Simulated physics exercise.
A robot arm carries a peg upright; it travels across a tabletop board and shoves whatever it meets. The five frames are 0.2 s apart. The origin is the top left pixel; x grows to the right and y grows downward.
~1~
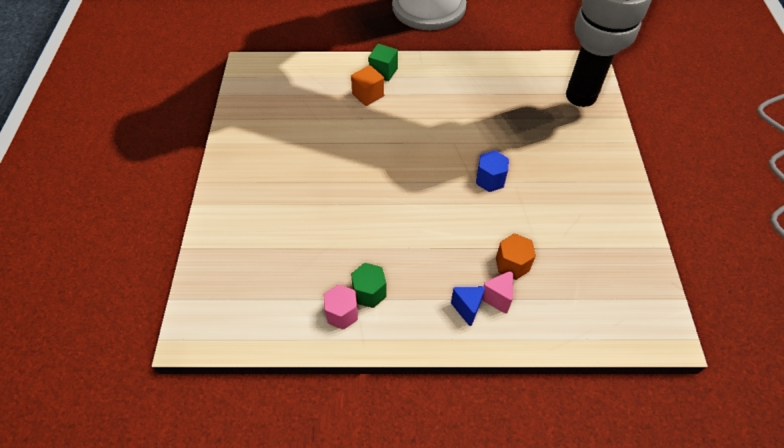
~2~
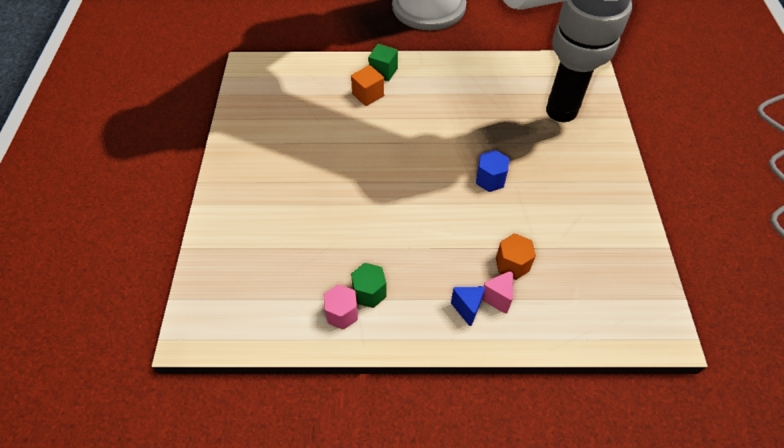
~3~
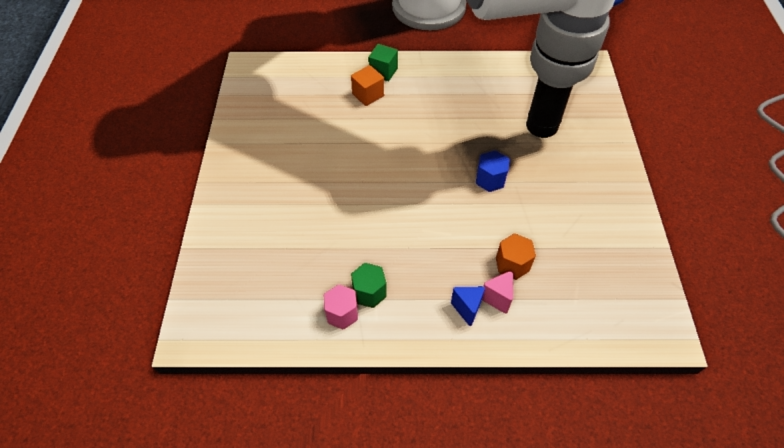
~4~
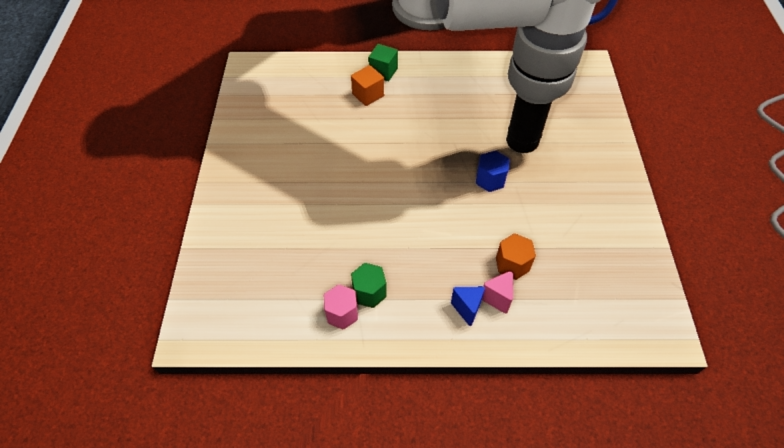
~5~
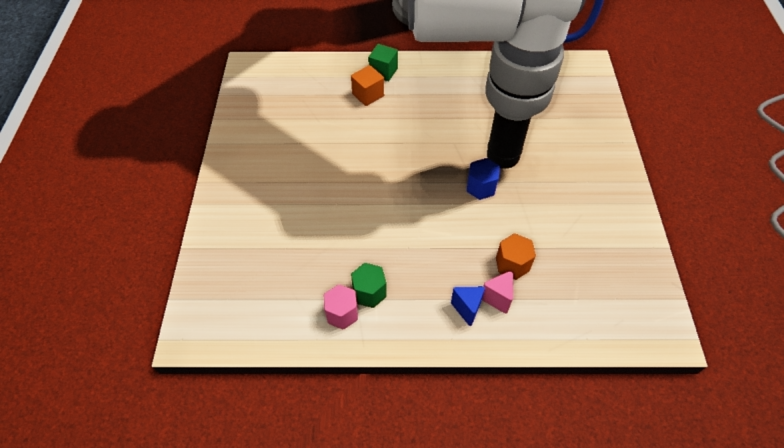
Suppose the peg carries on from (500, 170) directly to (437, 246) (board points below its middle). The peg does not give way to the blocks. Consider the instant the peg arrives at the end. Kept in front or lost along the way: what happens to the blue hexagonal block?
The block sits ahead of the peg.
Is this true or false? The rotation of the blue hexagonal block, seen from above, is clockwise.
True
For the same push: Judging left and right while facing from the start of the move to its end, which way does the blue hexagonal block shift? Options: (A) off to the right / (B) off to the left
The correct letter is A.
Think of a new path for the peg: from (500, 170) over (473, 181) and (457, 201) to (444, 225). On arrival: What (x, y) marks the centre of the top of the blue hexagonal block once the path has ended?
The spot you're after is about (425, 231) in the image.
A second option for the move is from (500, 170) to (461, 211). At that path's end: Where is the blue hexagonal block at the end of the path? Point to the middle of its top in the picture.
Pixel (440, 213).
The first path, step by step. One third of the way, peg (482, 182); blue hexagonal block (459, 194), turned 15° clockwise.
Two thirds of the way, peg (460, 207); blue hexagonal block (434, 218), turned 25° clockwise.
At the end, peg (438, 234); blue hexagonal block (407, 242), turned 35° clockwise; orange hexagonal block not moved.
